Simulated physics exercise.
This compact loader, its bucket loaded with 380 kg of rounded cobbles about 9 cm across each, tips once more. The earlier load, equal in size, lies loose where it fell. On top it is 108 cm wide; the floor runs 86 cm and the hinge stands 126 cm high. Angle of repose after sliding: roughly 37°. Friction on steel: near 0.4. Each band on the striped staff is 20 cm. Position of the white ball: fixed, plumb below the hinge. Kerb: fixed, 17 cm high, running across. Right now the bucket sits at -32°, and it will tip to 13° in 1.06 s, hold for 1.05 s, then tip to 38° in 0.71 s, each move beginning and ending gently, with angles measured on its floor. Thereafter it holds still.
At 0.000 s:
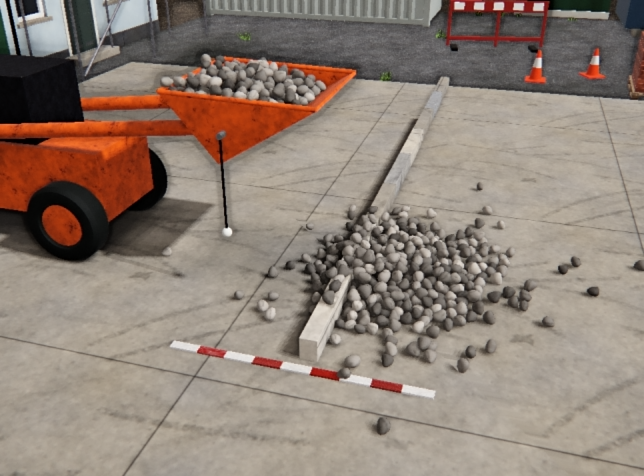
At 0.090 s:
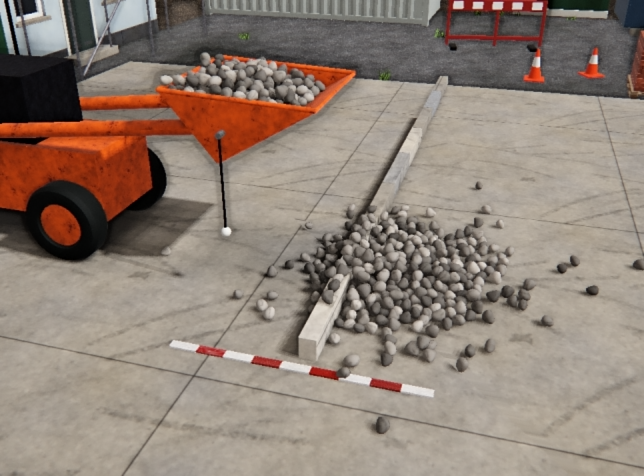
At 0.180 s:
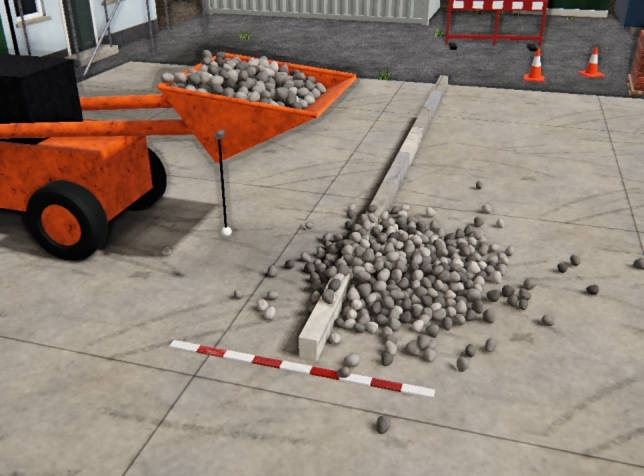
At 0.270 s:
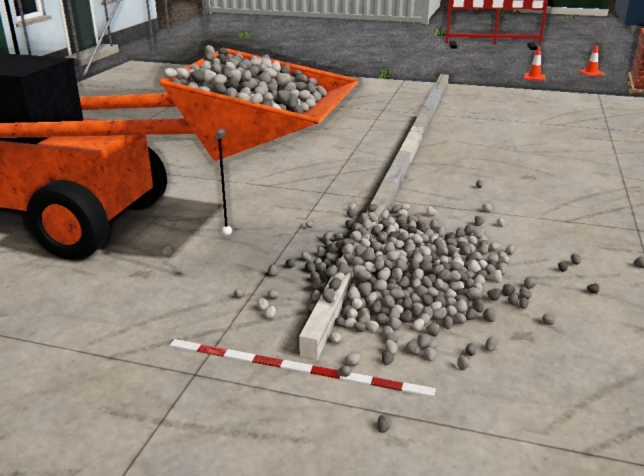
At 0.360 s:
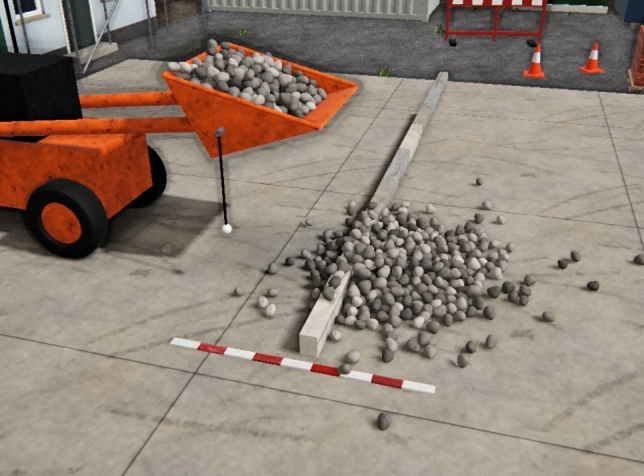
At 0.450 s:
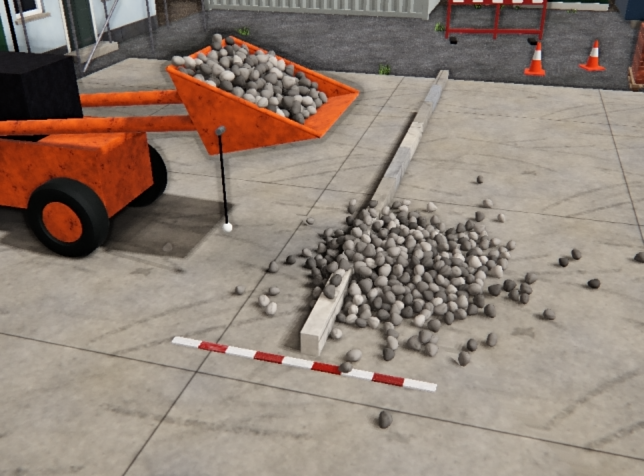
Orange loader slowly tilting its raised bucket of grey cobbles forward beside a loose stone heap lying across a pale kerb.
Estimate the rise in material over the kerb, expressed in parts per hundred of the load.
Close to 44 parts in a hundred.
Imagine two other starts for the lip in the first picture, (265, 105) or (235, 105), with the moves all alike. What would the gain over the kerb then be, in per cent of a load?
First place: Roughly 5 %; second place: Roughly 0 %.
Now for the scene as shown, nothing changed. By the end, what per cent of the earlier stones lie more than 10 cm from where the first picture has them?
Some 5 percent, give or take.
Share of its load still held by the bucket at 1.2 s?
Close to 100 in a hundred.
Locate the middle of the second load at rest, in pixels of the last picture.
Centre at roughly (351, 245).
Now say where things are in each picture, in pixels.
The first frame shows lip at (316, 110), floor tilted -32°, highest stones at (233, 67). The earlier load is highest near (358, 250), 24 cm above ground level, 14 % on this side of the kerb, 87 % over the kerb.
In the second frame, the bucket is at -31°, its lip at (316, 111); the top of the load is at (227, 66); the stones move at 0.1 m/s on average.
The third frame shows lip at (317, 115), floor tilted -29°, highest stones at (221, 63); the stones move at 0.2 m/s on average.
The fourth frame shows lip at (319, 121), floor tilted -25°, highest stones at (223, 60); the stones move at 0.2 m/s on average.
In the fifth frame, the bucket is at -20°, its lip at (320, 128); the top of the load is at (220, 54); the stones move at 0.2 m/s on average.
In the sixth frame, the bucket is at -15°, its lip at (321, 136); the top of the load is at (224, 50); the stones move at 0.2 m/s on average.
After 0.8 s the floor is at 6°; in per cent of one load, 100 in the bucket, 14 on this side of the kerb, 87 over the kerb; the foremost stones are at (564, 279).
After 1.2 s the floor is at 13°; in per cent of one load, 98 in the bucket, 16 on this side of the kerb, 87 over the kerb; the foremost stones are at (564, 279).
After 3.3 s the floor is at 38°; in per cent of one load, 1 in the bucket, 74 on this side of the kerb, 127 over the kerb; the foremost stones are at (564, 279).
After 5.9 s the floor is at 38°; in per cent of one load, 0 in the bucket, 70 on this side of the kerb, 131 over the kerb; the foremost stones are at (564, 279). Net gain over the kerb, 44.
